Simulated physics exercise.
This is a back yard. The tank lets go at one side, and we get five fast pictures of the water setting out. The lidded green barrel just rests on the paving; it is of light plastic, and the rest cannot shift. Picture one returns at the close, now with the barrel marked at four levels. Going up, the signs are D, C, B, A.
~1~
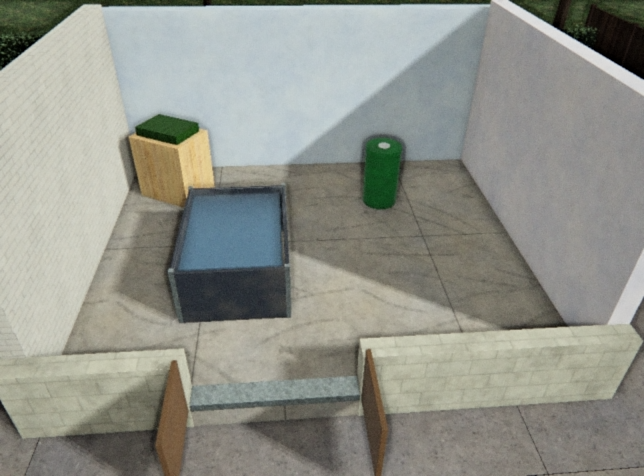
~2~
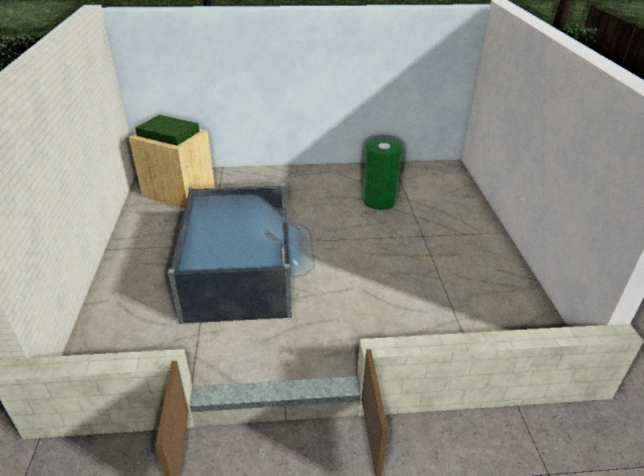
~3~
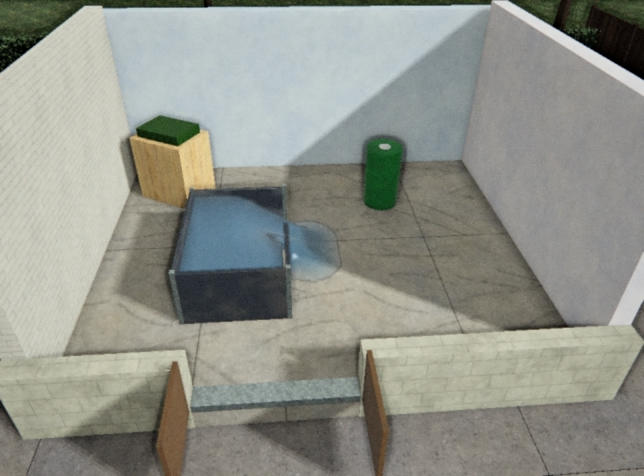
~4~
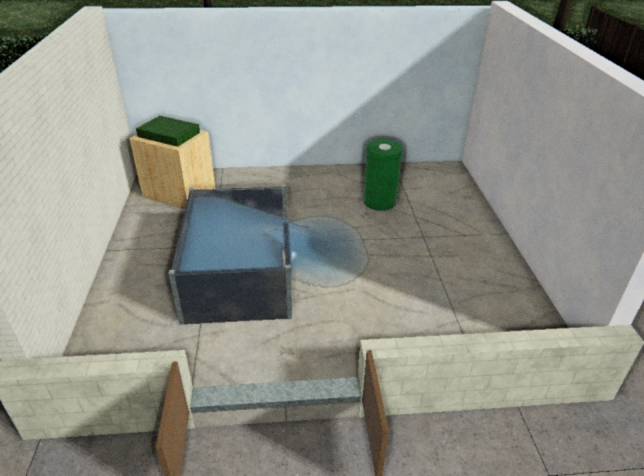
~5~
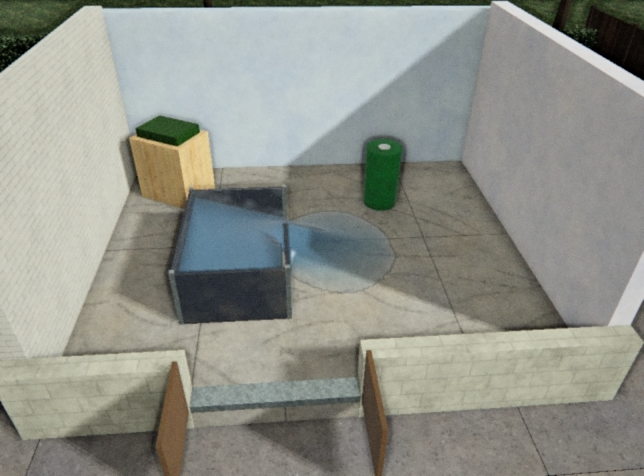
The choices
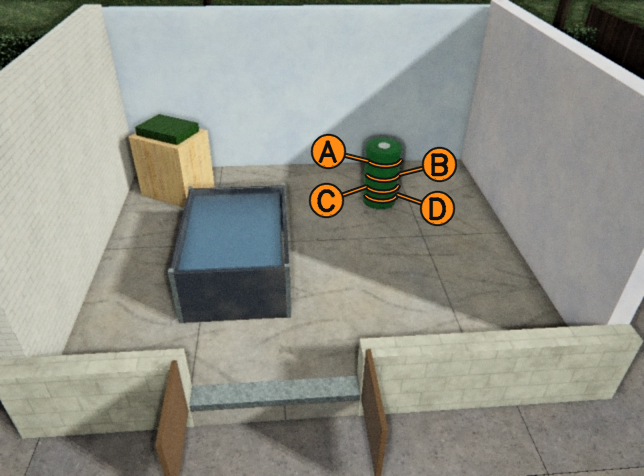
Water poured out of the right side of a full, dark-sided tank in a walled back yard and spread across the paved ground in a widening round puddle, while the green barrel stayed still.
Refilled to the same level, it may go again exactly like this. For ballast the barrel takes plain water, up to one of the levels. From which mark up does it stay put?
Take C.
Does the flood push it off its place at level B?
No, that is safe.
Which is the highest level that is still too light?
D.
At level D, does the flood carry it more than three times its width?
No, less.
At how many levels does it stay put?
Three.
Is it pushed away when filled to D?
Yes, that goes wrong.
In orange, A at (386, 166); B at (385, 180); C at (384, 192); D at (383, 201); from the bottom up D, C, B, A.
For level A, it does not move.
For level B, it does not move.
For level C, it does not move.
For level D, it is pushed about its own width away.
